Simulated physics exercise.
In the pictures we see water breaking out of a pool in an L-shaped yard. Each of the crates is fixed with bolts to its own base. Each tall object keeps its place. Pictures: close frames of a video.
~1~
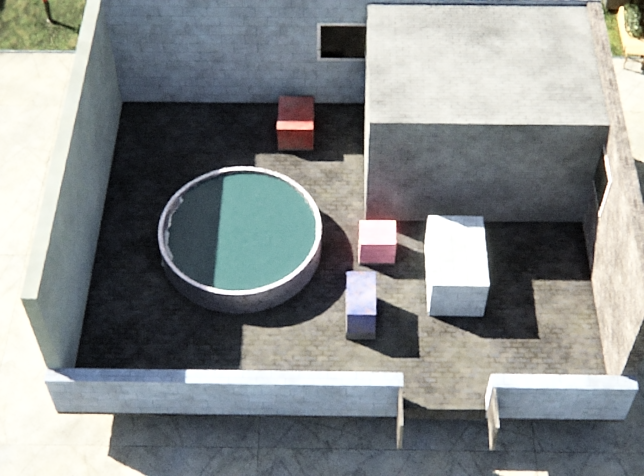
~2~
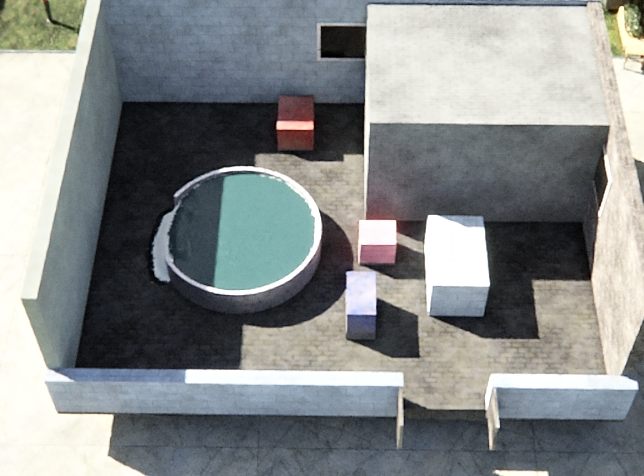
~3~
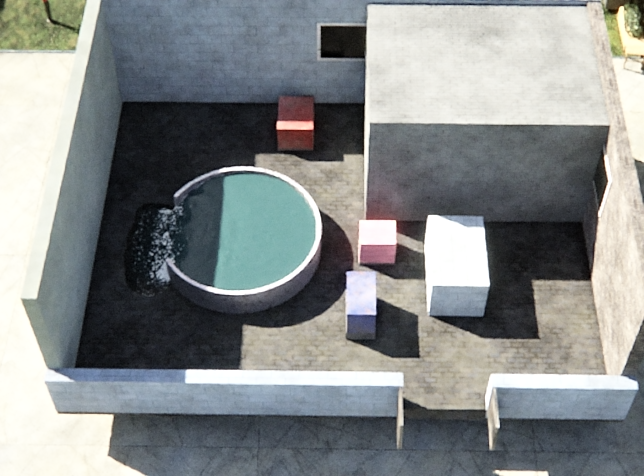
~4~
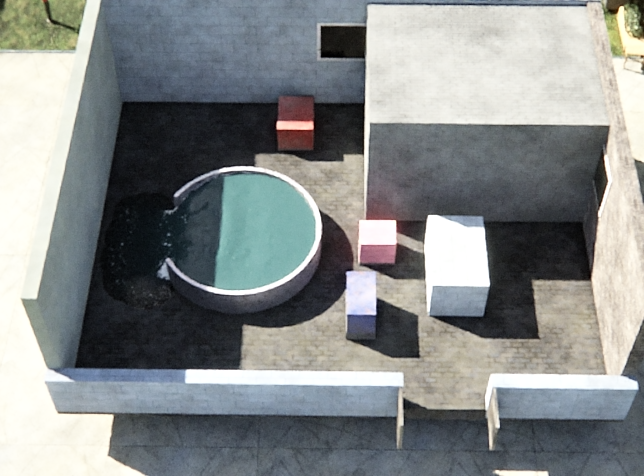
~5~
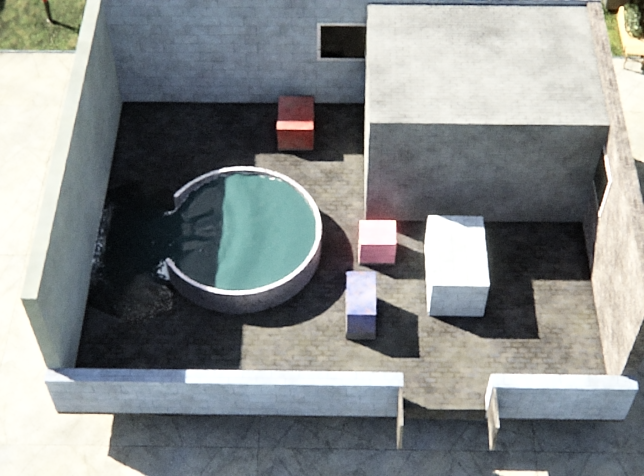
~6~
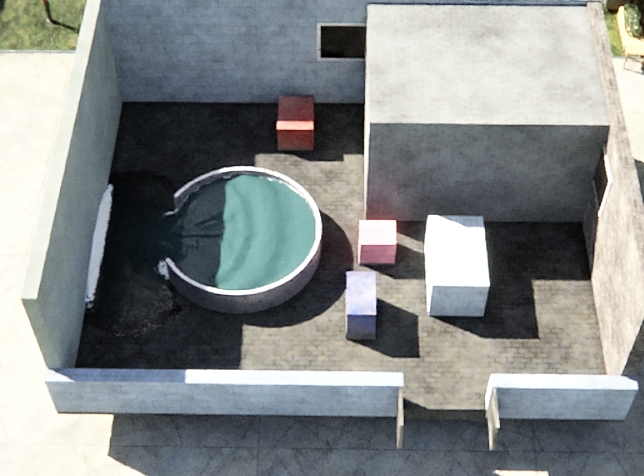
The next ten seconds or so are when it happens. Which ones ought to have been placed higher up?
The red crate sits too low; the pink crate sits too low; the blue crate sits high enough.
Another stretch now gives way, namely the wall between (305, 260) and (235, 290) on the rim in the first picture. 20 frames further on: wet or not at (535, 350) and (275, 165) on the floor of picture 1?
Well, the first one's sitting in a puddle and the next one's spared.
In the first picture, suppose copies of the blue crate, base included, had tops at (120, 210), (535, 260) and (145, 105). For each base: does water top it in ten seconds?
Well, the first one gets caught, the next one stays clear of it, and the final one gets caught.
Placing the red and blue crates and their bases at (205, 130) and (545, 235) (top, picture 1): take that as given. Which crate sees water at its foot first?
My guess is the one in red.
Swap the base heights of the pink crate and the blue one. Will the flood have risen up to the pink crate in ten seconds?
As it turns out, the pink crate stays unflooded.
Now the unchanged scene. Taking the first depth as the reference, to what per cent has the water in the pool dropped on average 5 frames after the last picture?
Near 76 in a hundred.
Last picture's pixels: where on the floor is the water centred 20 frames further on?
Somewhere around (191, 244) in the last view.
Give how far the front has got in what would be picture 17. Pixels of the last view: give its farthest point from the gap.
Best guess: Near (123, 104).
A moment on, water covers 15 % of the floor; the red crate not reached, the pink crate not reached, the blue crate not reached.
Next, water covers 25 % of the floor; the red crate not reached, the pink crate not reached, the blue crate not reached.
Then, water covers 40 % of the floor; the red crate water round its plinth, the pink crate not reached, the blue crate not reached.
Later, water covers 75 % of the floor; the red crate water round its plinth, the pink crate water round its plinth, the blue crate water round its plinth.
In the end, water covers 95 % of the floor; the red crate was topped, the pink crate was topped, the blue crate stayed above the water.
